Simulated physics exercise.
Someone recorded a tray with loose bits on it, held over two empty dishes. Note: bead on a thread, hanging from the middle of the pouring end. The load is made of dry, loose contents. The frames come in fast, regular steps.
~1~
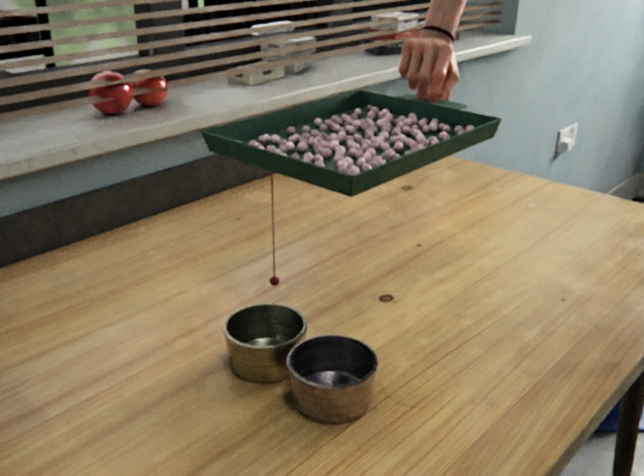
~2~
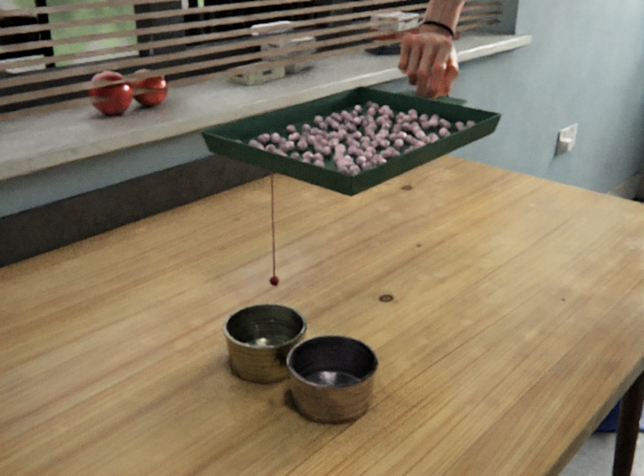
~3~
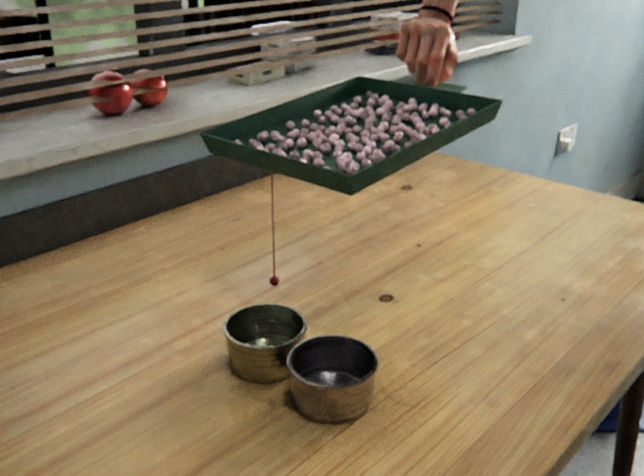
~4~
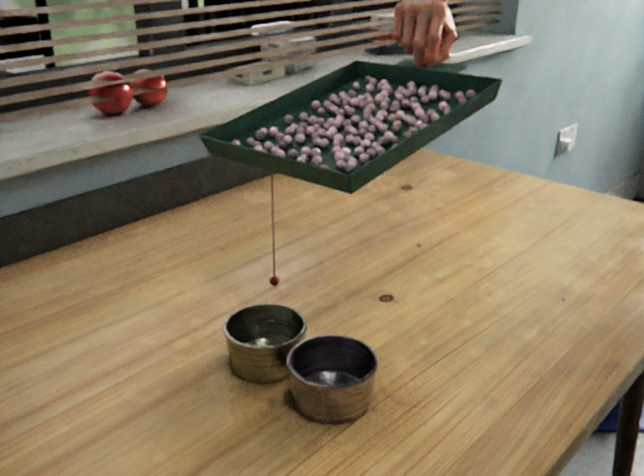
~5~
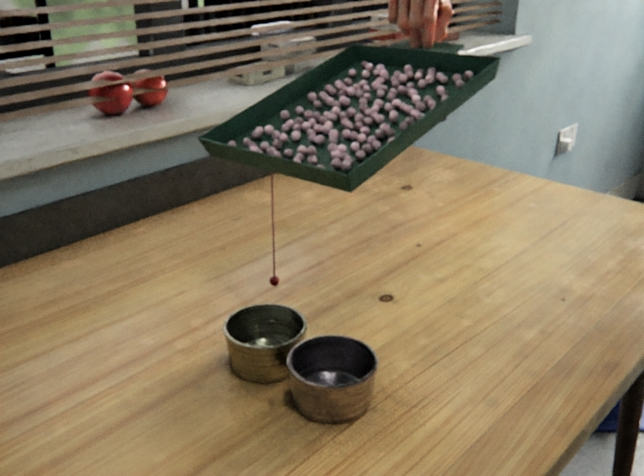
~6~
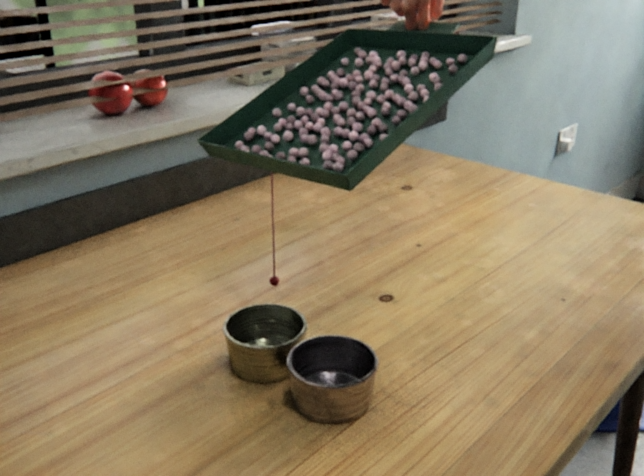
Green tray of pinkish beads tilting gradually as a hand raises its far end above two small metal bowls on a wooden table.
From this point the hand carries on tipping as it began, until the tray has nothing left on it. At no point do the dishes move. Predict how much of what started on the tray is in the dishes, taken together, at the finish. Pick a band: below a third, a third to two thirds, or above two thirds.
Taken together, the dishes hold below a third.
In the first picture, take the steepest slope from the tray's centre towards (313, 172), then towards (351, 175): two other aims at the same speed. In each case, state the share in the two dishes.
In order, 70 in a hundred and 20 in a hundred.
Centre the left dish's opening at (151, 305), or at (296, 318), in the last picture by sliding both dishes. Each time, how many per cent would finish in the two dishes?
Trial 1 around 0 percent, trial 2 around 0 percent.
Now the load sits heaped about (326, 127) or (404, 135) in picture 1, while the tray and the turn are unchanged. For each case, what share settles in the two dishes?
The first start gives 10 percent and the second 20 percent.
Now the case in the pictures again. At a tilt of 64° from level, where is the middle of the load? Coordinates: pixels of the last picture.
Close to (248, 156).
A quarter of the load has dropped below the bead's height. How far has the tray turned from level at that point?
Angle: Approx. 85 degrees.
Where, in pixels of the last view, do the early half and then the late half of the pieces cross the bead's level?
Roughly (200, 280) first, then roughly (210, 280).
Shortly afterwards, tray tipped steeply; the bulk on the tray; only a few outside both; near a quarter in the air.
Next, tray tipped past a quarter turn; near a quarter on the tray; a little in the left dish; near half outside both; near a third in the air.
Some moments later, tray tipped past a quarter turn; a little in the left dish; the bulk outside both.
In the end, tray tipped past a quarter turn; none at all in the right dish; a little in the left dish; the bulk outside both.
